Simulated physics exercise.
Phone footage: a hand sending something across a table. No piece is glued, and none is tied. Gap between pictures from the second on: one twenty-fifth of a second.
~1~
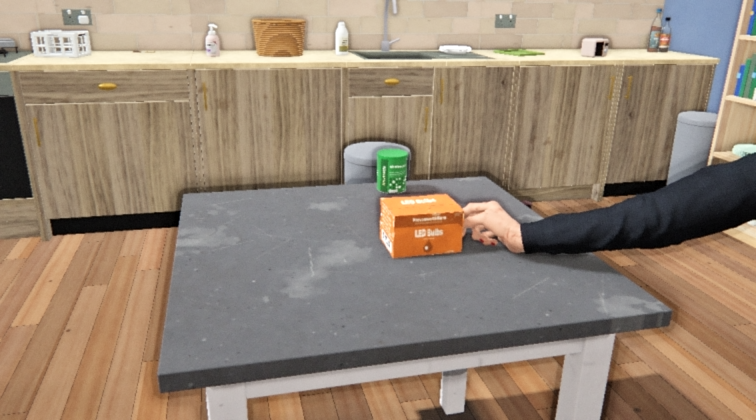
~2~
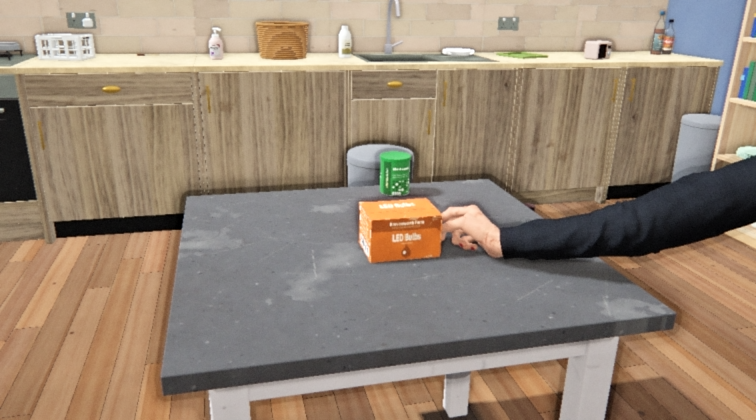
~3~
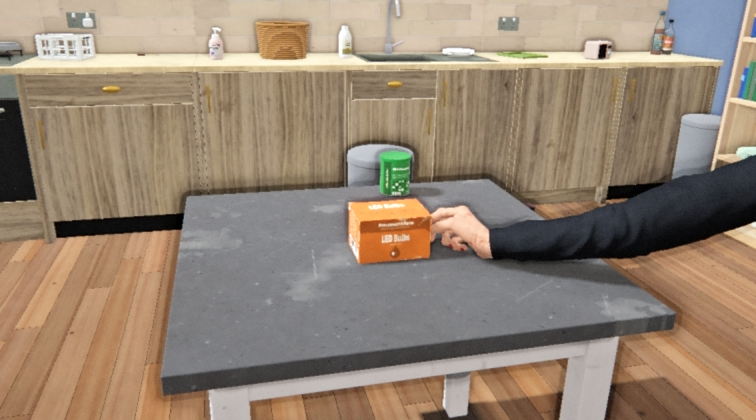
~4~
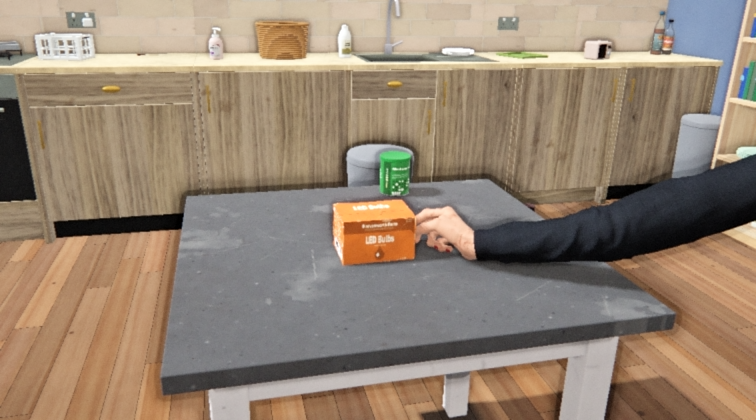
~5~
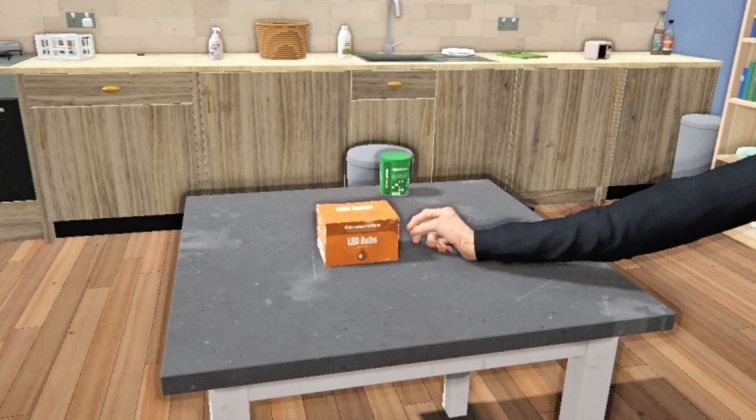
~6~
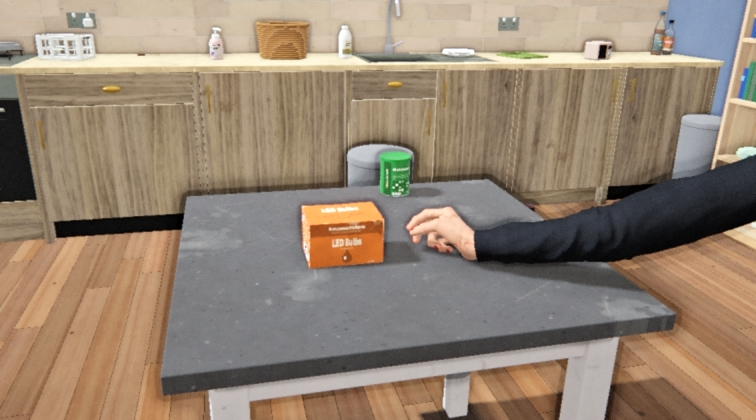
An orange box was pushed left across a dark gray table by a hand, then slid a little farther left on its own after the fingers stopped following, while a green container stayed put behind it.
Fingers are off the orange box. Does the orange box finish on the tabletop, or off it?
The orange box finishes on the tabletop.
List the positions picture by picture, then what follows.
The first picture shows under the hand; orange box (421, 225).
The second picture shows under the hand; orange box (399, 229).
The third picture shows under the hand; orange box (389, 230).
The fourth picture shows orange box (373, 231).
The fifth picture shows orange box (357, 233) shifted a little.
The sixth picture shows orange box (342, 234) shifted a little.
Then, 0.10 s on from there, orange box shifted about its own width near (311, 236).
Then, 0.20 s on from there, orange box shifted about its own width near (290, 238).
In the end, moved from the start, orange box. At the end, from the last picture's camera, orange box near (279, 238).
